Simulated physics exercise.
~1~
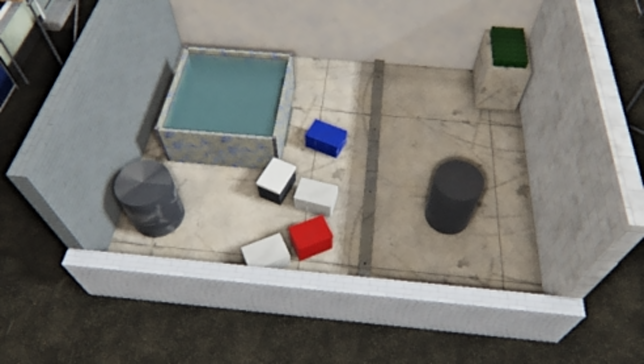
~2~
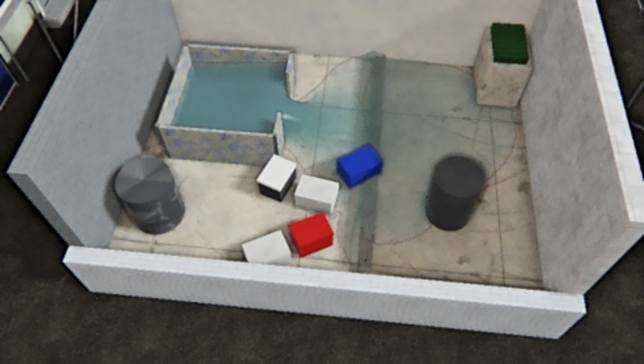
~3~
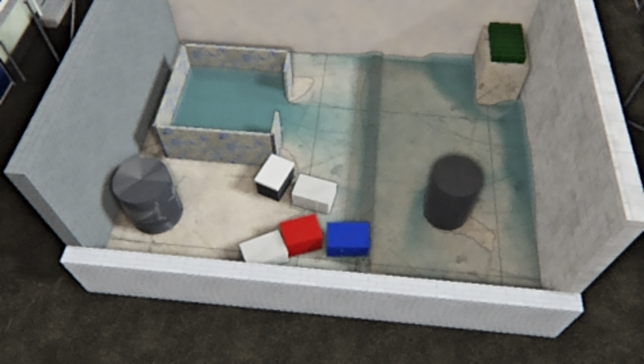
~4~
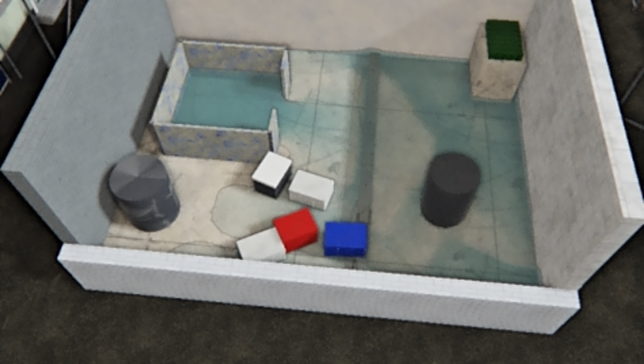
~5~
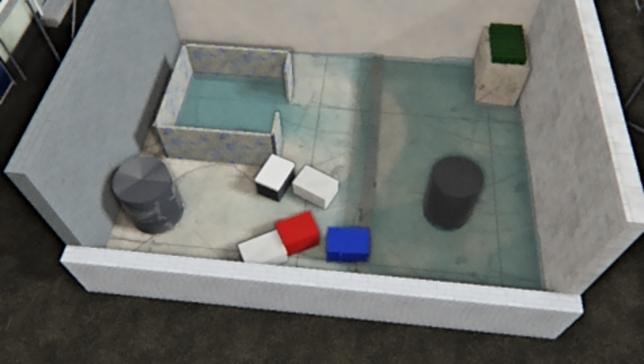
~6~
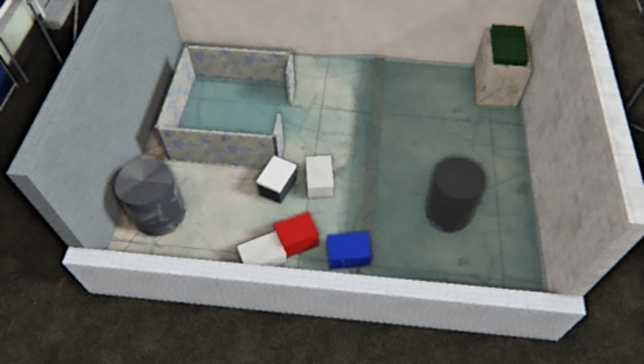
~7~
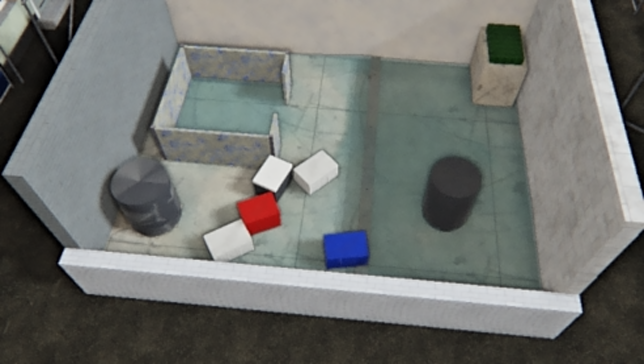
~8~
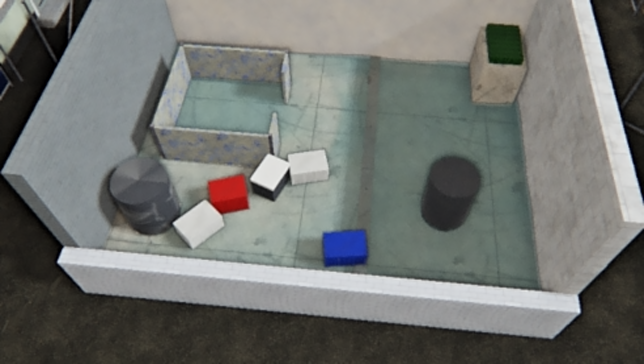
We see a tank in a walled yard give way and water spread over the floor, pushing a blue box toward the front wall. Later the red box and a white one drift left toward a dark cylinder, while the blue box rests near the front wall.
